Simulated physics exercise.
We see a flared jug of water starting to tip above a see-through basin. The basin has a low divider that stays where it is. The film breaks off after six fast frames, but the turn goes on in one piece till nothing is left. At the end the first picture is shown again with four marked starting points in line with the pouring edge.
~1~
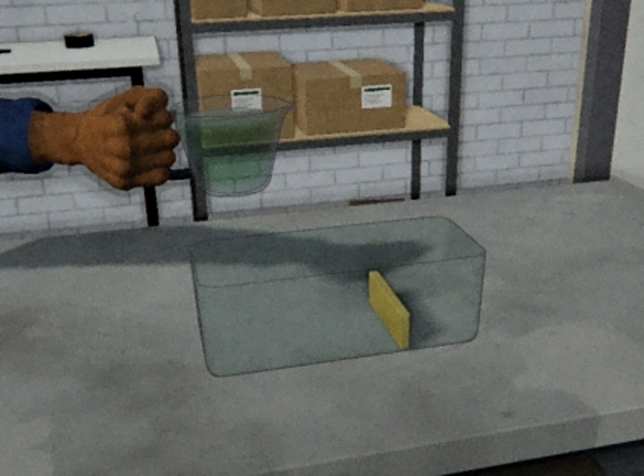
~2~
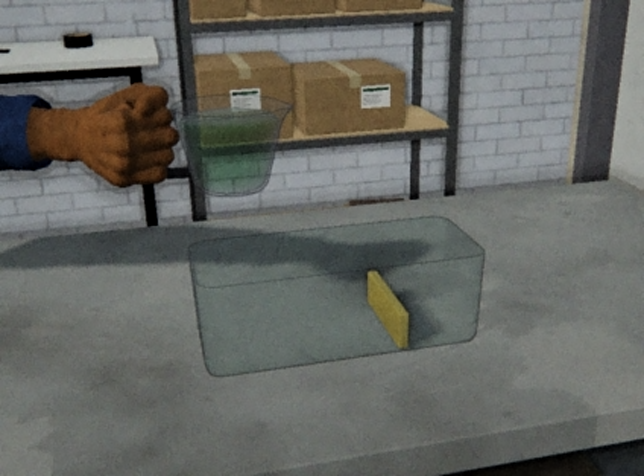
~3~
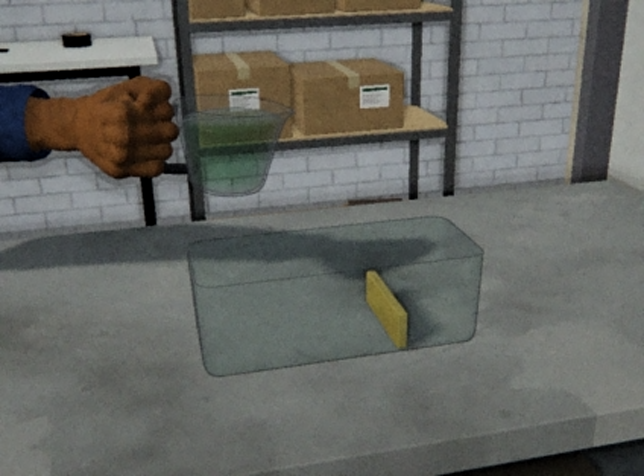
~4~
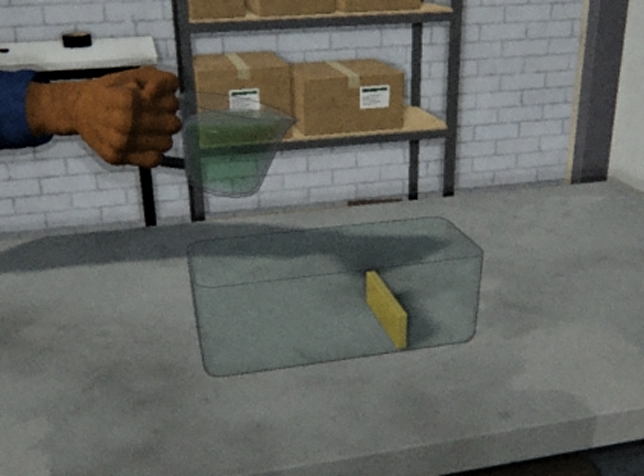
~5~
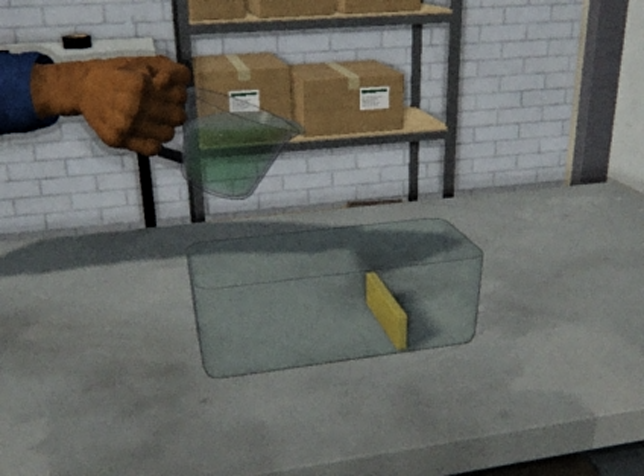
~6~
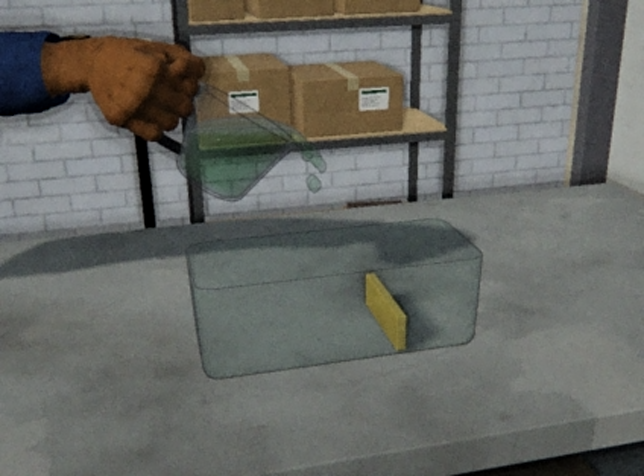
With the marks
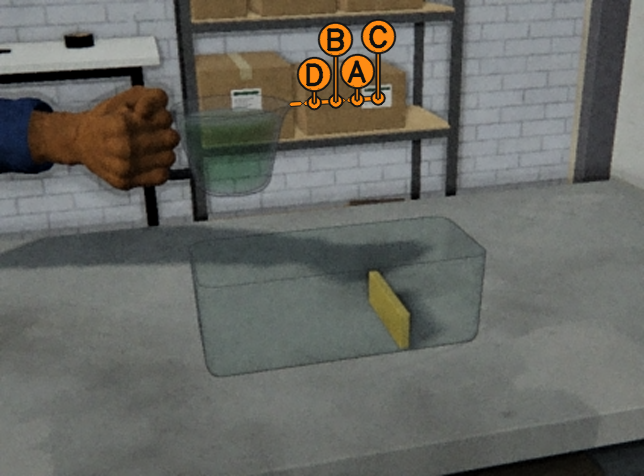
In a storeroom with boxes on shelves, a hand tilted a clear jug of green water steadily to the right above a see-through basin with a yellow divider, and a little water slipped over the lip.
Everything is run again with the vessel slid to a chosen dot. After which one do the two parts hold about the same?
B is best.
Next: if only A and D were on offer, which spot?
That would be A.
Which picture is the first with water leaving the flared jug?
In picture 5.
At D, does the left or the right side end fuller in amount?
More ends on the left.
On the marked copy, A at (357, 99); B at (335, 101); C at (378, 98); D at (314, 102).
If A is chosen, about 23 % ends left of the wall and 76 % right of it.
If B is chosen, about 49 % ends left of the wall and 50 % right of it.
If C is chosen, about 23 % ends left of the wall and 76 % right of it.
If D is chosen, about 86 % ends left of the wall and 14 % right of it.
